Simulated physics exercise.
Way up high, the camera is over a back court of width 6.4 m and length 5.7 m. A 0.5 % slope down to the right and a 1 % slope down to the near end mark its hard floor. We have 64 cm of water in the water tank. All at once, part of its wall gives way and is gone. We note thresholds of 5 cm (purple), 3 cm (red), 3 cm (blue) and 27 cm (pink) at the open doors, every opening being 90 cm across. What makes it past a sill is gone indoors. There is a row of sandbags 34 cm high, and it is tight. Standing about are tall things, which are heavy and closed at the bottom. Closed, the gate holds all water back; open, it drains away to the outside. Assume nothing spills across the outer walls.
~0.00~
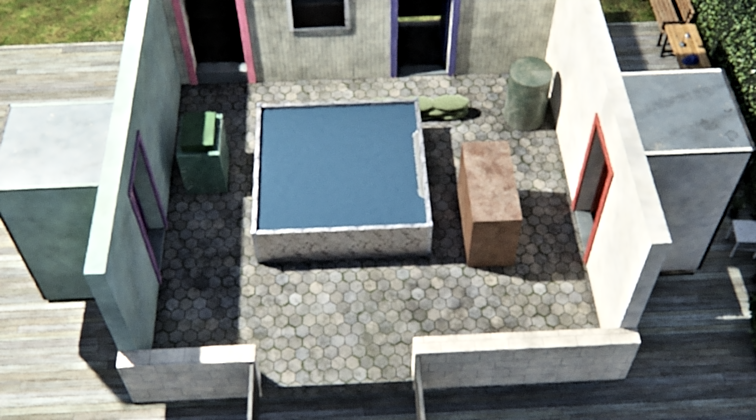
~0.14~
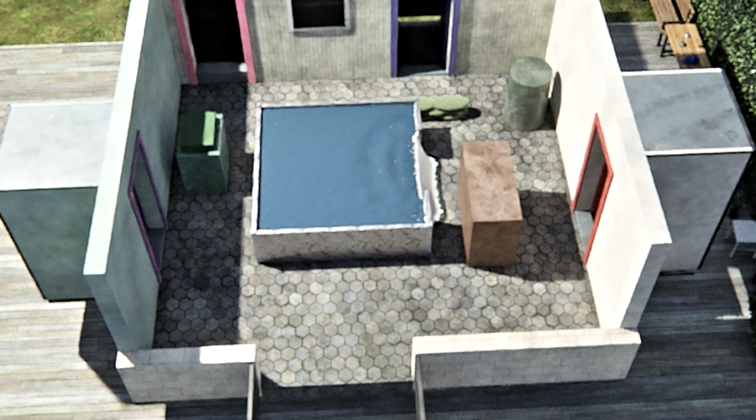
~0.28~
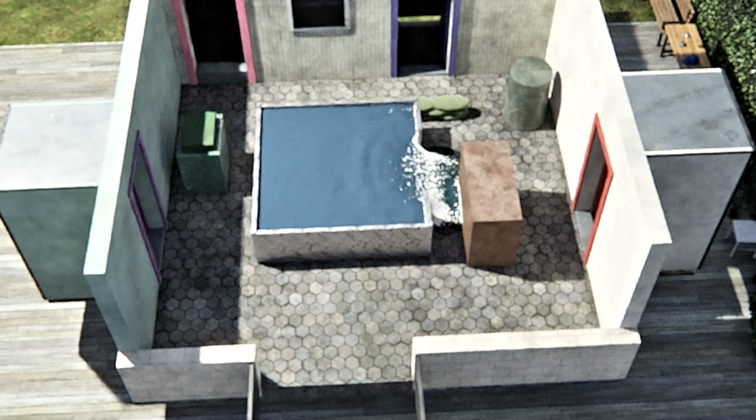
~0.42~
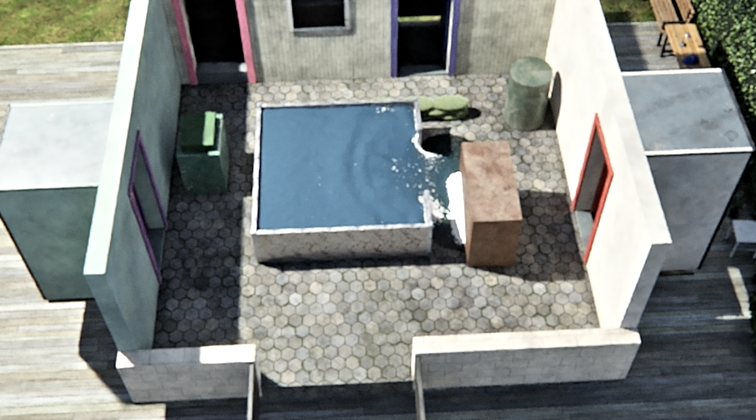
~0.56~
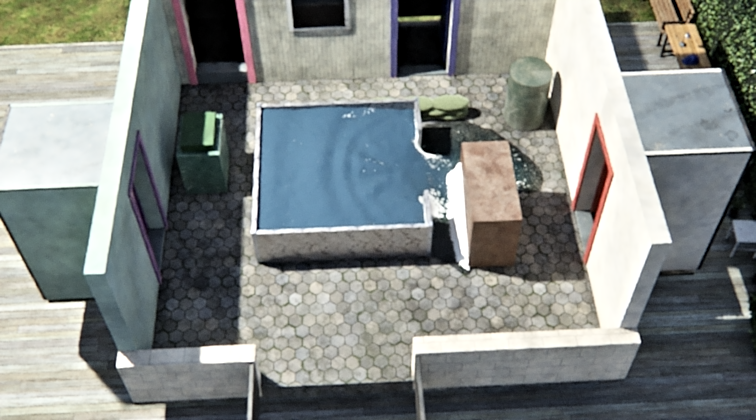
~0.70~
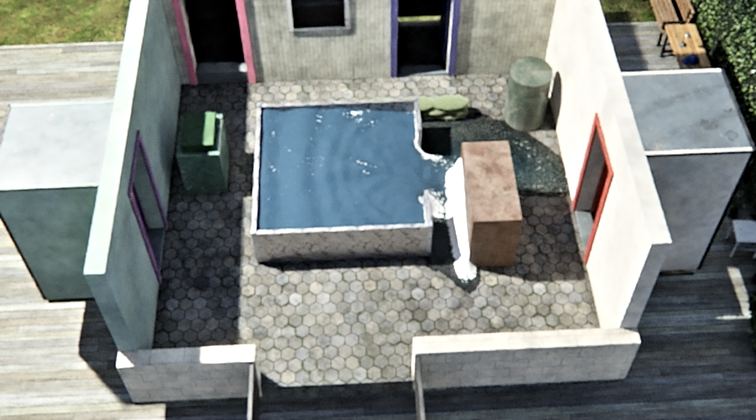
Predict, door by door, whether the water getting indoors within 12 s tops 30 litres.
Prediction: At the purple door it tops it; at the red door it tops it; at the blue door it tops it; at the pink door it falls short.
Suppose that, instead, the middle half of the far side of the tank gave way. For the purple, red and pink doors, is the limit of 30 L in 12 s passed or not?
Then purple does not exceed it, red exceeds it, pink does not exceed it.
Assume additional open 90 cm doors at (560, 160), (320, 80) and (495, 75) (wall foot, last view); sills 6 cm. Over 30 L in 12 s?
In turn: Beyond it, short of it, beyond it.
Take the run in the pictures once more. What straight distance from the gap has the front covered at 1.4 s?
Distance: Approx. 3.4 m.
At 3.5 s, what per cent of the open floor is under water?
Covered: Roughly 55 per cent.
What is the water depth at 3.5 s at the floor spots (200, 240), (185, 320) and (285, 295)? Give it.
Spot one 0 cm, spot two 0 cm, spot three 0 cm.
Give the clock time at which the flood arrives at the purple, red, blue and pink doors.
The front reaches purple at 6.5 s, red at 1.2 s, blue at 2.2 s, pink at 4.5 s.
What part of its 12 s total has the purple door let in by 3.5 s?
Roughly 0 percent is in by then.
After 1.4 s water covers 25 % of the floor and is deepest (54 cm) near (453, 200); purple door not reached, red door 4 cm at the sill, 0 L in, blue door not reached, pink door not reached.
After 2.2 s water covers 40 % of the floor and is deepest (48 cm) near (453, 200); purple door not reached, red door 7 cm at the sill, 2 L in, blue door 2 cm at the sill, 0 L in, pink door not reached.
After 3.5 s water covers 55 % of the floor and is deepest (31 cm) near (453, 200); purple door not reached, red door 8 cm at the sill, 16 L in, blue door 8 cm at the sill, 2 L in, pink door not reached.
After 7.0 s water covers 90 % of the floor and is deepest (23 cm) near (601, 356); purple door 4 cm at the sill, 0 L in, red door 7 cm at the sill, 60 L in, blue door 7 cm at the sill, 57 L in, pink door 8 cm at the sill, 0 L in.
After 12.0 s water covers 95 % of the floor and is deepest (15 cm) near (601, 356); purple door 12 cm at the sill, 59 L in, red door 7 cm at the sill, 130 L in, blue door 5 cm at the sill, 91 L in, pink door 8 cm at the sill, 0 L in.
